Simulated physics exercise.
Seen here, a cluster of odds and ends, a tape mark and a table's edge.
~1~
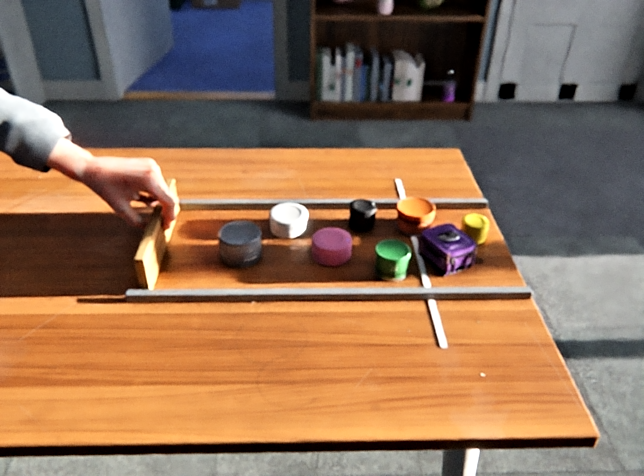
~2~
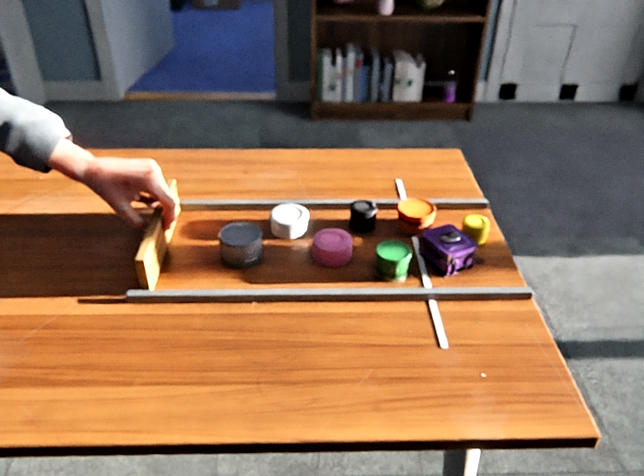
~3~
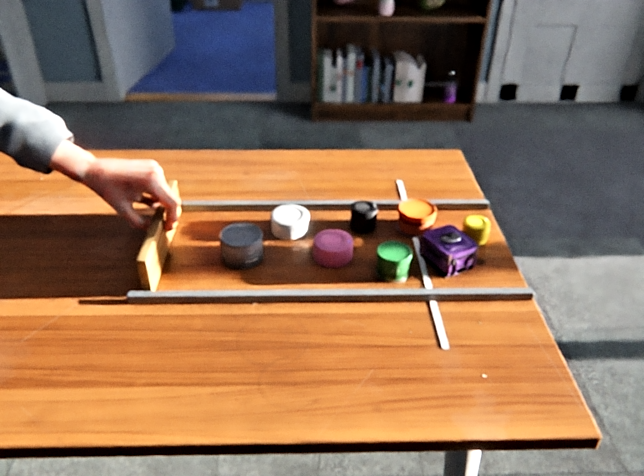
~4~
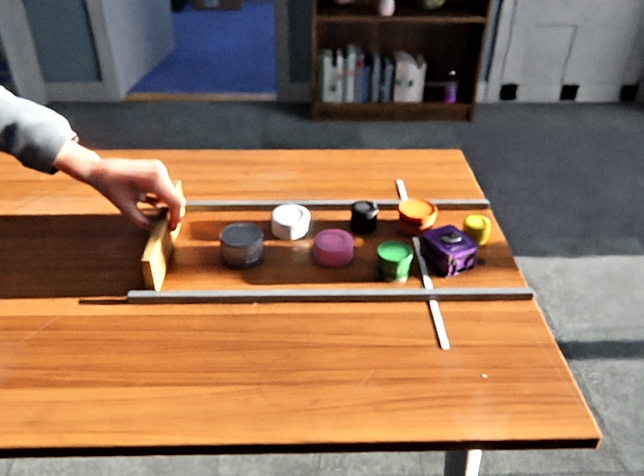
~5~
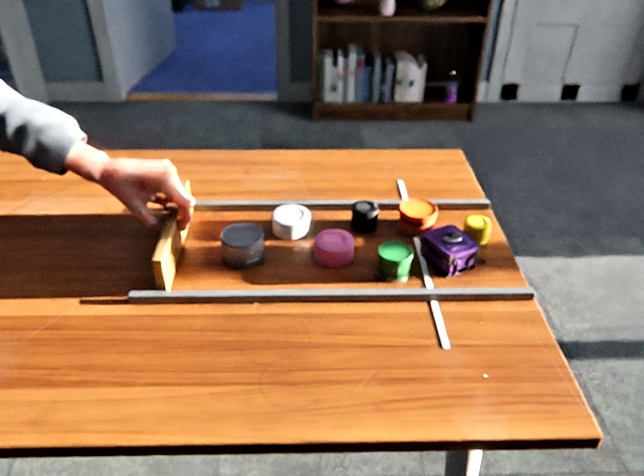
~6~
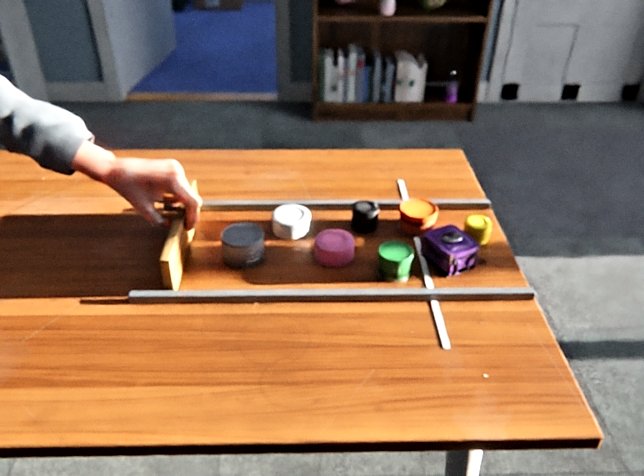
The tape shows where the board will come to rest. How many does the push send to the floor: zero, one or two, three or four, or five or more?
Outcome: The number that fall off is zero.
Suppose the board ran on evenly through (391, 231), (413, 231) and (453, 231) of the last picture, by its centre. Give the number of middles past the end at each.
Past the end: 0, 0 and 2.
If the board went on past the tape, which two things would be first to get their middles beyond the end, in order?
The order is the yellow lid, then the orange pot.
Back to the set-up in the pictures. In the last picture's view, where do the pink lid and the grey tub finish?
The pink lid stops around (472, 234); the grey tub around (442, 241).
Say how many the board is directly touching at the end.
It touches 3.
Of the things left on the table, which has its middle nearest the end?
The yellow lid.
A little later, none off yet; yellow lid at rest near (477, 230); purple case at rest near (450, 250); orange pot at rest near (417, 218).
Next, none off yet; yellow lid moving near (485, 232); purple case shifted about its own width near (483, 252); orange pot shifted about its own width near (461, 217).
When it is over, the number that fall off is zero.
